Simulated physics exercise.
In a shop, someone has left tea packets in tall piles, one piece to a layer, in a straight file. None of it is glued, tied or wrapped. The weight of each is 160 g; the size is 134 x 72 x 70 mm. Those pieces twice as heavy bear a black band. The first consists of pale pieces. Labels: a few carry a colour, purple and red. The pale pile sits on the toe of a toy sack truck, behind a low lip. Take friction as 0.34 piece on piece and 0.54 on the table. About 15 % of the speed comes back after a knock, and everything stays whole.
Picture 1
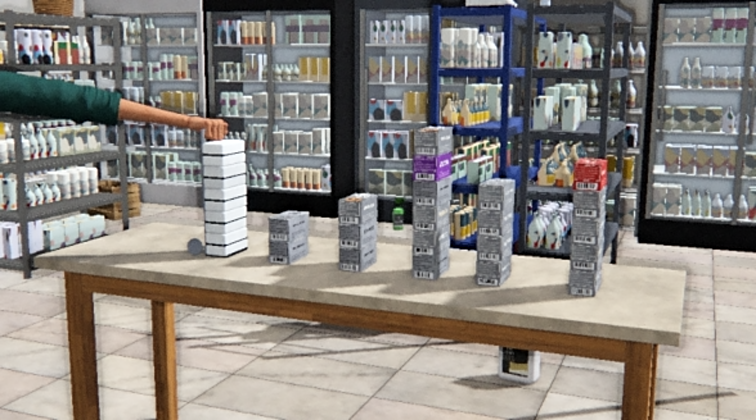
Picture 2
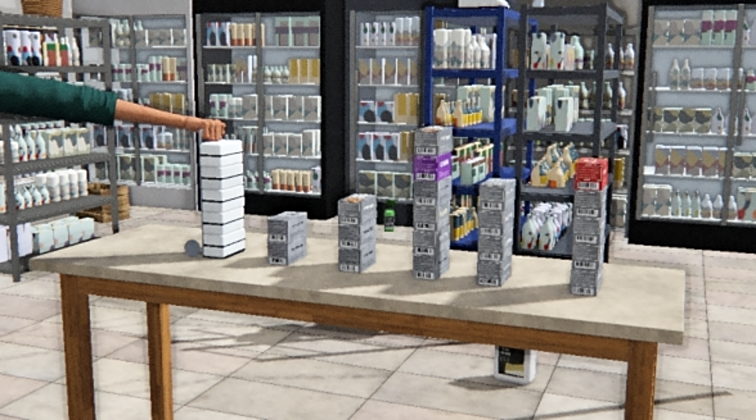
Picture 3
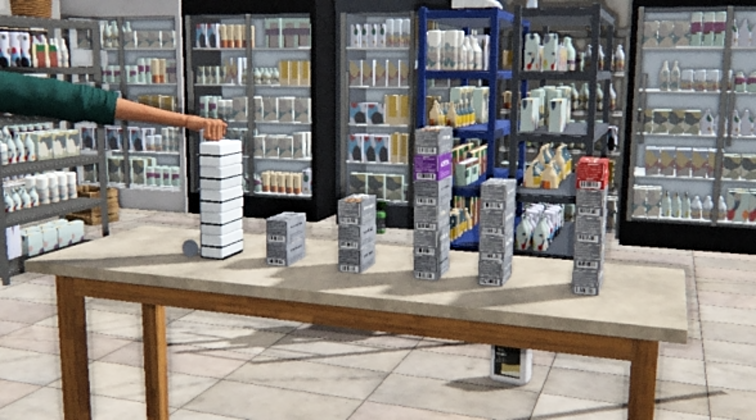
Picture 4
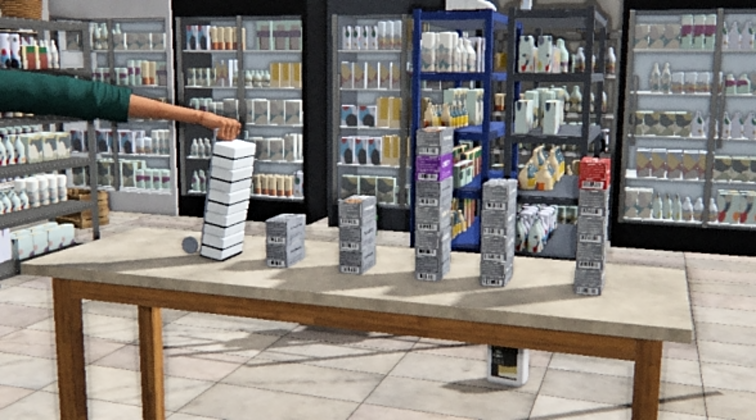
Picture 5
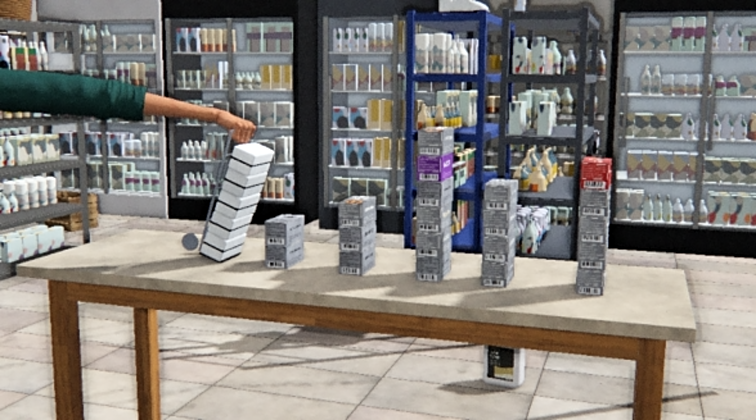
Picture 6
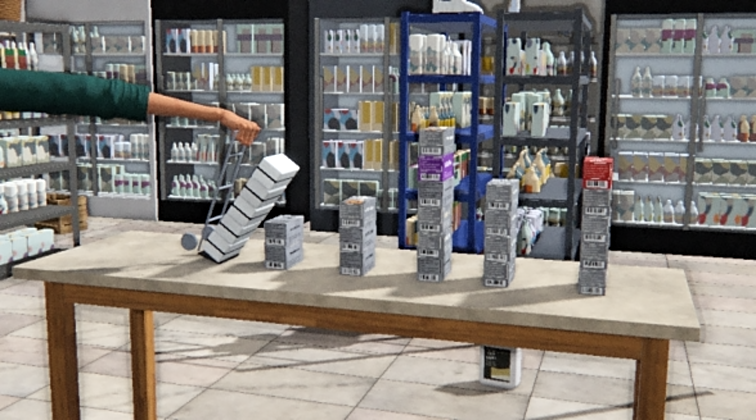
The clip opens on a row of box stacks on a table in a shop, a hand resting atop the white stack at left. After a still moment, the hand pushes the stack rightward and its small metal frame tilts too, the white boxes leaning further than the frame while the grey stacks stay put.
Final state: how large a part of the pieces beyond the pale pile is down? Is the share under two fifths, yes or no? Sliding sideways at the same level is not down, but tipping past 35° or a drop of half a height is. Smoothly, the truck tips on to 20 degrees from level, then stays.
Yes, it is under two fifths.
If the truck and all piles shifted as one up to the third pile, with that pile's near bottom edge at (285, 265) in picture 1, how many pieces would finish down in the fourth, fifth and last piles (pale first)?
Fourth 0, fifth 0, last 0.
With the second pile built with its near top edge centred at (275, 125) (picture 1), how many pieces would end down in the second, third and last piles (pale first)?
Result: Second pile 6, third pile 3, last pile 5.
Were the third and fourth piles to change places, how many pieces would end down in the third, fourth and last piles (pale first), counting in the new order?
Down per pile: Third 0, fourth 0, last 0.
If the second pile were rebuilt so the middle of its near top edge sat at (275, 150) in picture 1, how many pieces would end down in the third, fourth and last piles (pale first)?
You'd get third 3, fourth 5 and last 0.
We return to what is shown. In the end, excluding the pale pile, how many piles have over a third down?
The answer is 2.
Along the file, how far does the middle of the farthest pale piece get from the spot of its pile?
I'd say close to 40 cm along.
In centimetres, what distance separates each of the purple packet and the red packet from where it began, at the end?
Purple 0 cm, red 0 cm.
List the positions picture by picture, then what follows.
In the first frame (places mark the middle of the side facing us; the camera moves round a little), truck frame 0° forward; purple packet (425, 169); red packet (587, 177); the rest undisturbed.
Truck frame 0° forward; purple packet (425, 168), in the second frame.
Truck frame 2° forward; purple packet (426, 168), in the third frame.
Truck frame (213, 155) 10° forward, top of the pale pile leaning 10°; purple packet (428, 169); the rest undisturbed, in the fourth frame.
Truck frame (225, 156) 18° forward, top of the pale pile leaning 21°; purple packet (429, 169); the rest undisturbed, in the fifth frame.
Truck frame (228, 156) 20° forward, top of the pale pile leaning 37°; purple packet (430, 169); red packet (597, 175); the rest undisturbed, in the sixth frame.
Then, 0.07 s after the last picture, 5 of the pale pile down; none of the 20 other packets down, 1 disturbed.
Then, 0.21 s after the last picture, 5 of the pale pile down; none of the 20 other packets down, 3 disturbed.
Then, 0.35 s after the last picture, 5 of the pale pile down; 3 of the 20 other packets down.
At rest, 5 of the pale pile down; 3 of the 20 other packets down; purple packet shifted 9 mm; red packet unmoved. That is 15 per cent. As the last picture would show them, middles, purple packet near (439, 166), red packet near (598, 173).
